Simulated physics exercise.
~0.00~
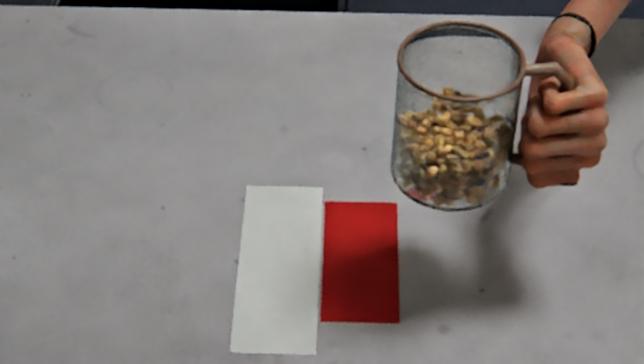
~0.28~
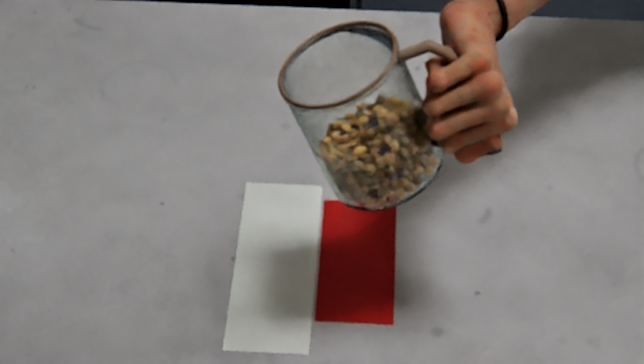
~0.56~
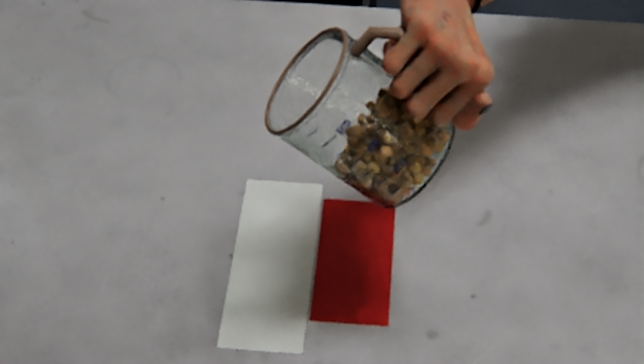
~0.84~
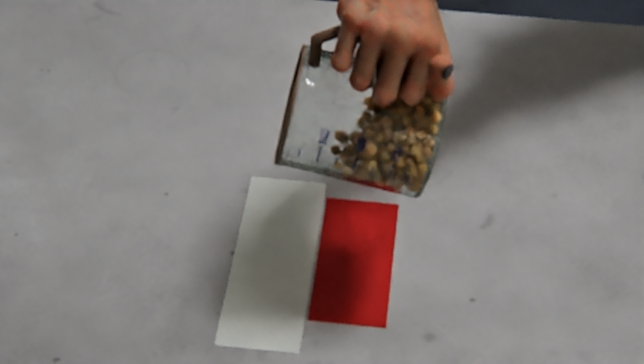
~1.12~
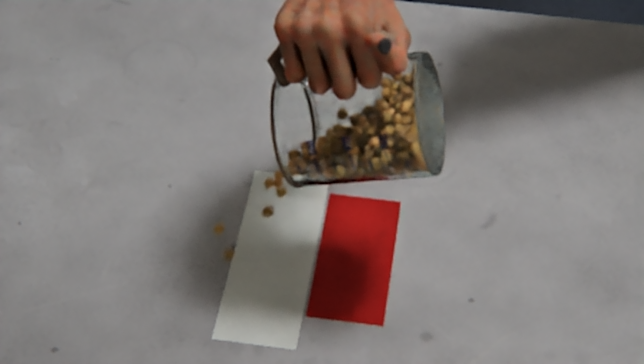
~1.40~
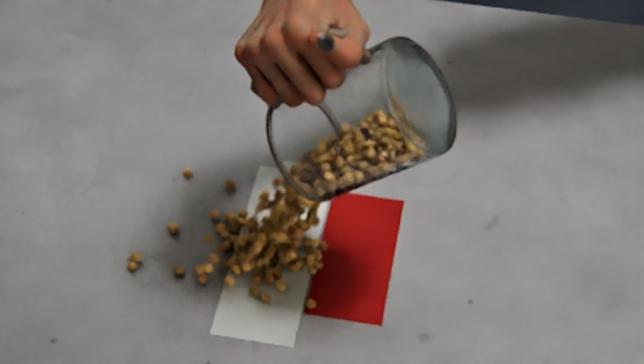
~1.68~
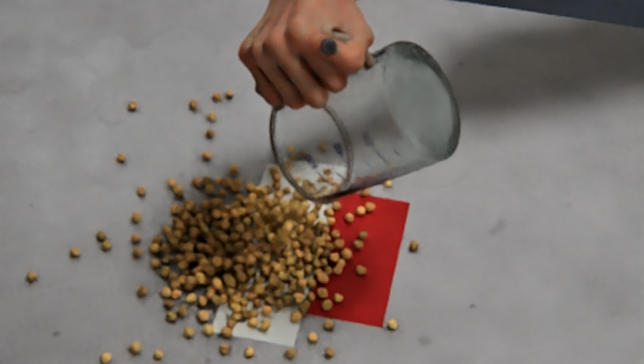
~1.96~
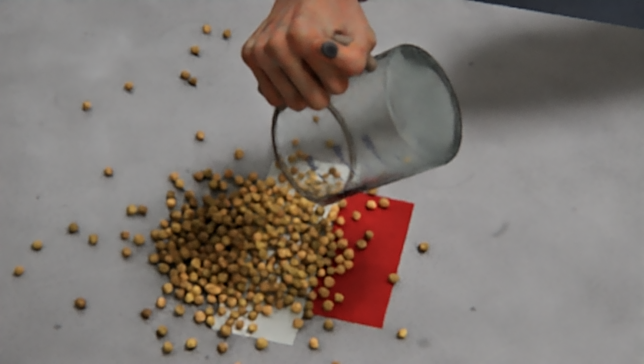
A hand carries a clear glass jug of dried chickpeas leftward over a white mat and a red mat, then tips it until they pour out, ending in a heap mostly covering the white mat, with some on the red mat and many scattered across the grey table.
